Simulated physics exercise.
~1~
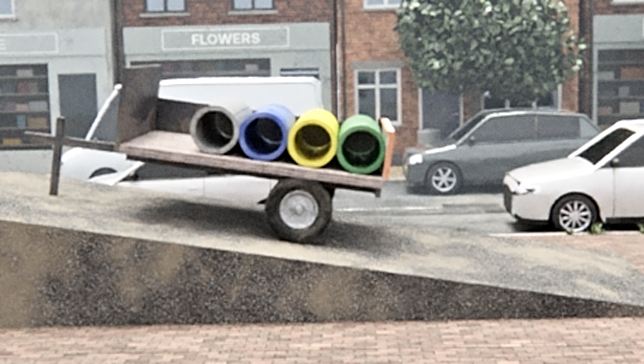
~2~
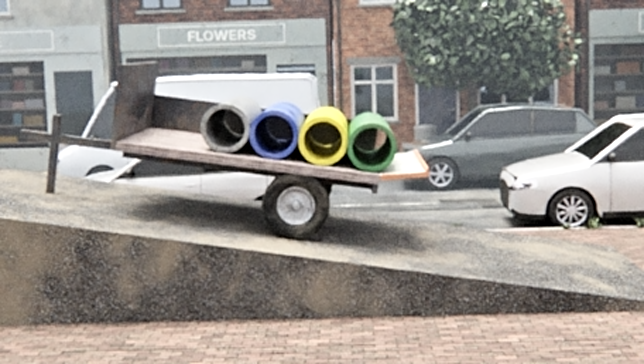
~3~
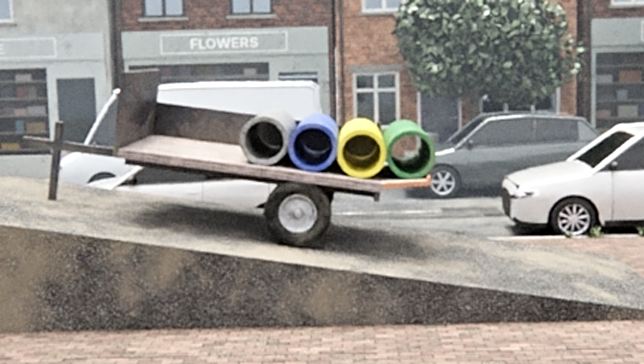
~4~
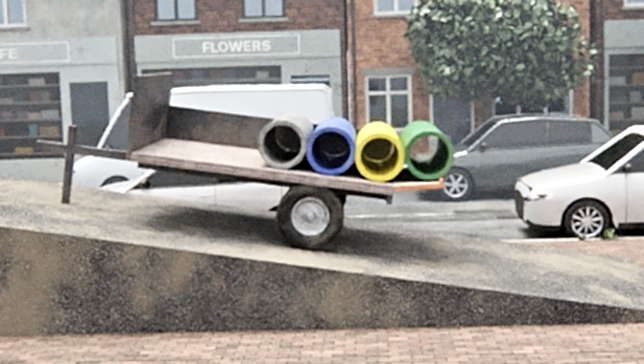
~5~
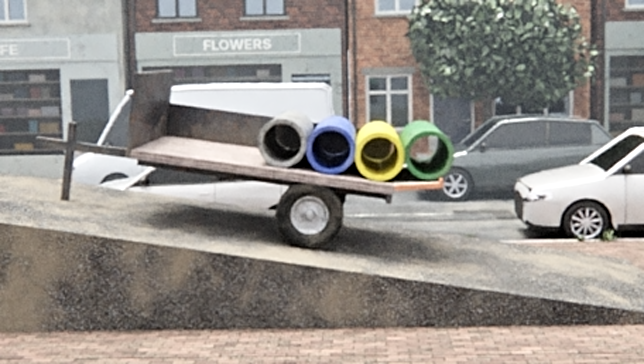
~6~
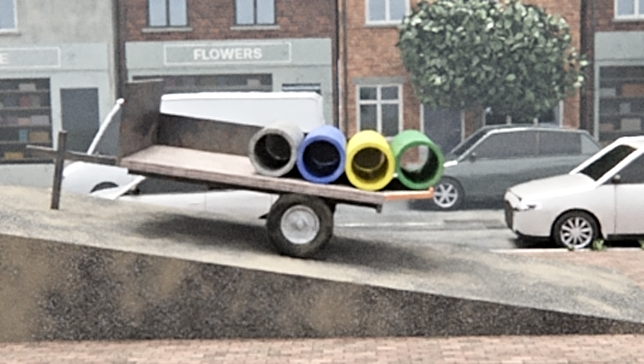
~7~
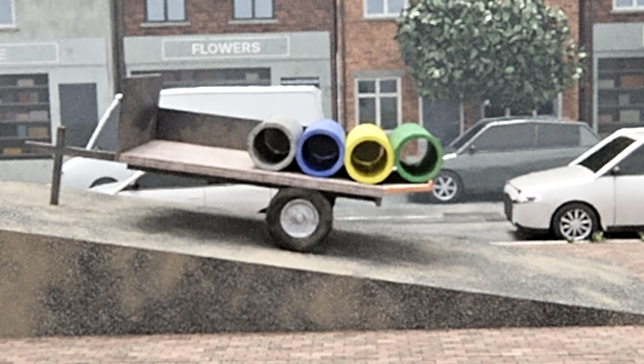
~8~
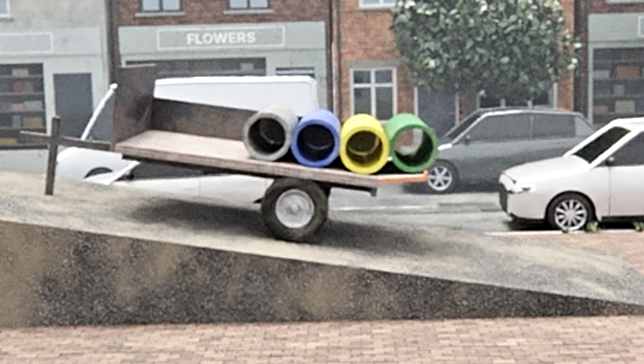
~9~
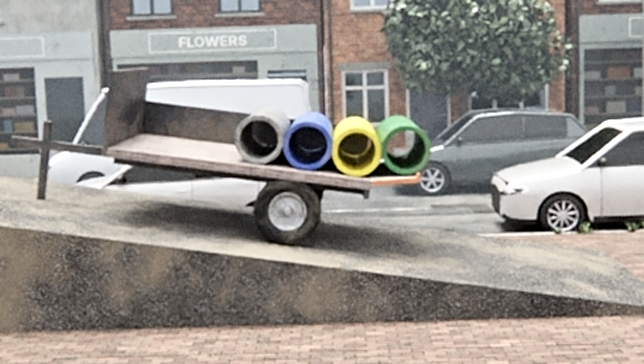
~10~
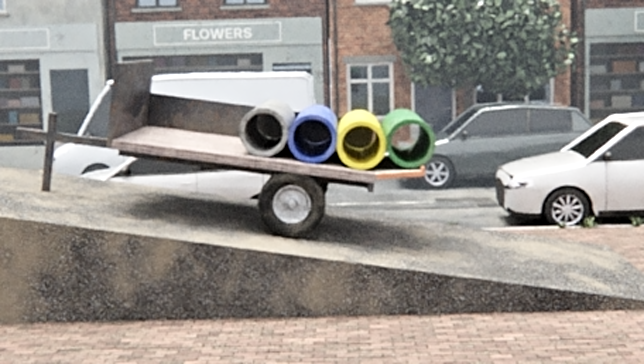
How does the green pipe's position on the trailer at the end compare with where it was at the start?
It starts on the bed, just inside the raised tailgate, and ends a little farther right, resting on the lowered tailgate.
